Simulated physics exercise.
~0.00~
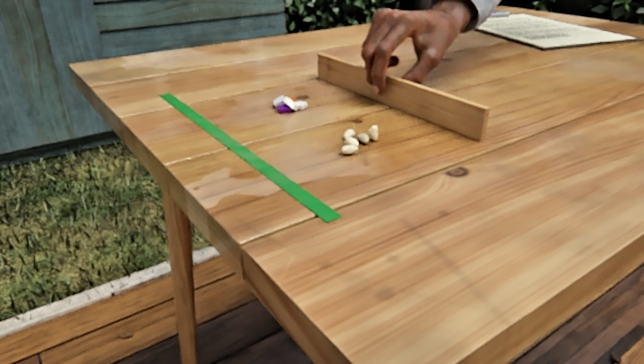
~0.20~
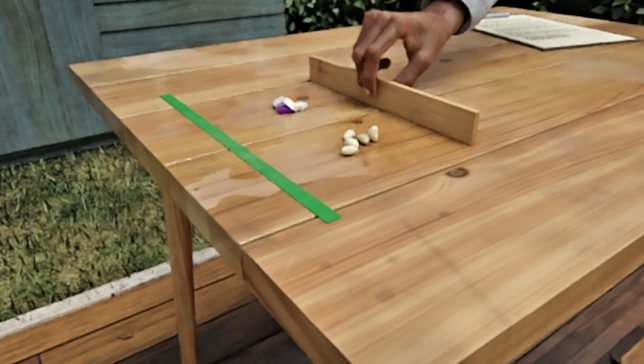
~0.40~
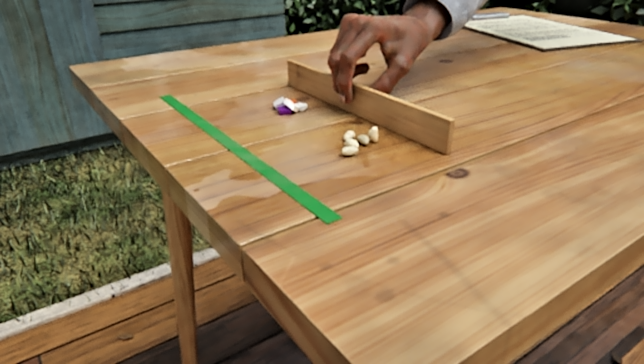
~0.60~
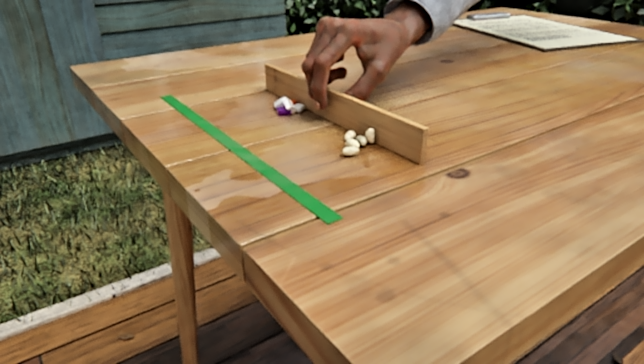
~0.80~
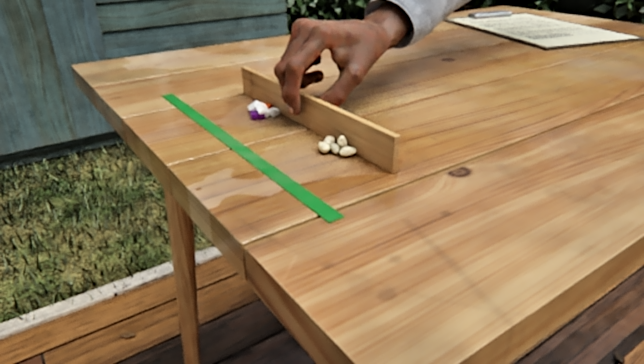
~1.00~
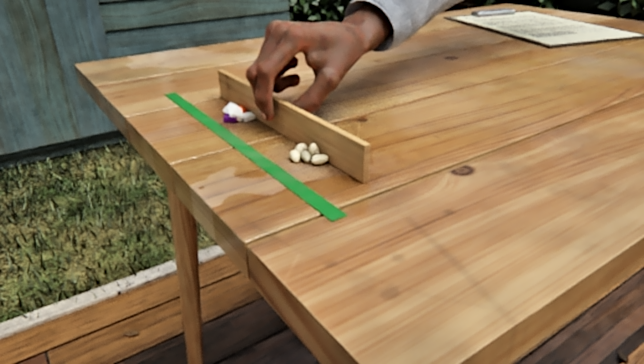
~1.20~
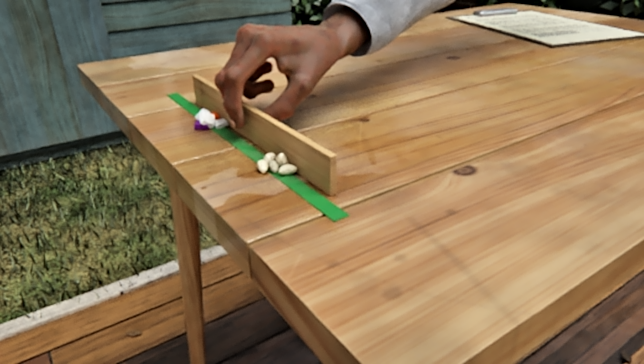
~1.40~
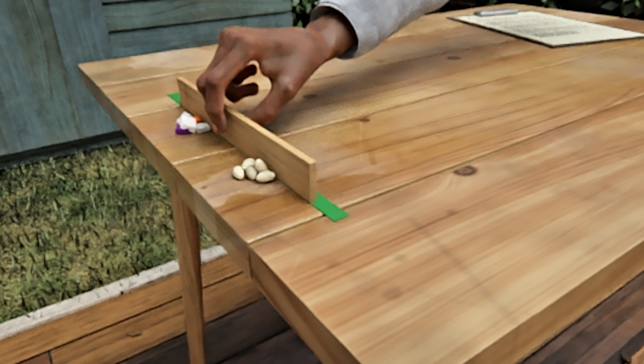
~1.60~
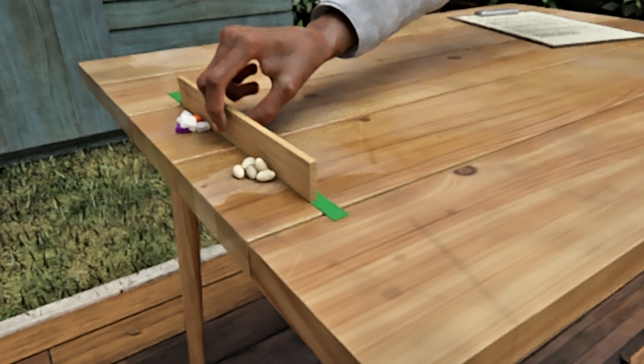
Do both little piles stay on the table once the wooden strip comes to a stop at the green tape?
Yes, both the front pile and the back pile stay on the table, resting just beyond the strip and short of the edge.
Hand sliding an upright wooden strip left across a table, pushing two small piles past green tape and stopping there, both piles still on top.
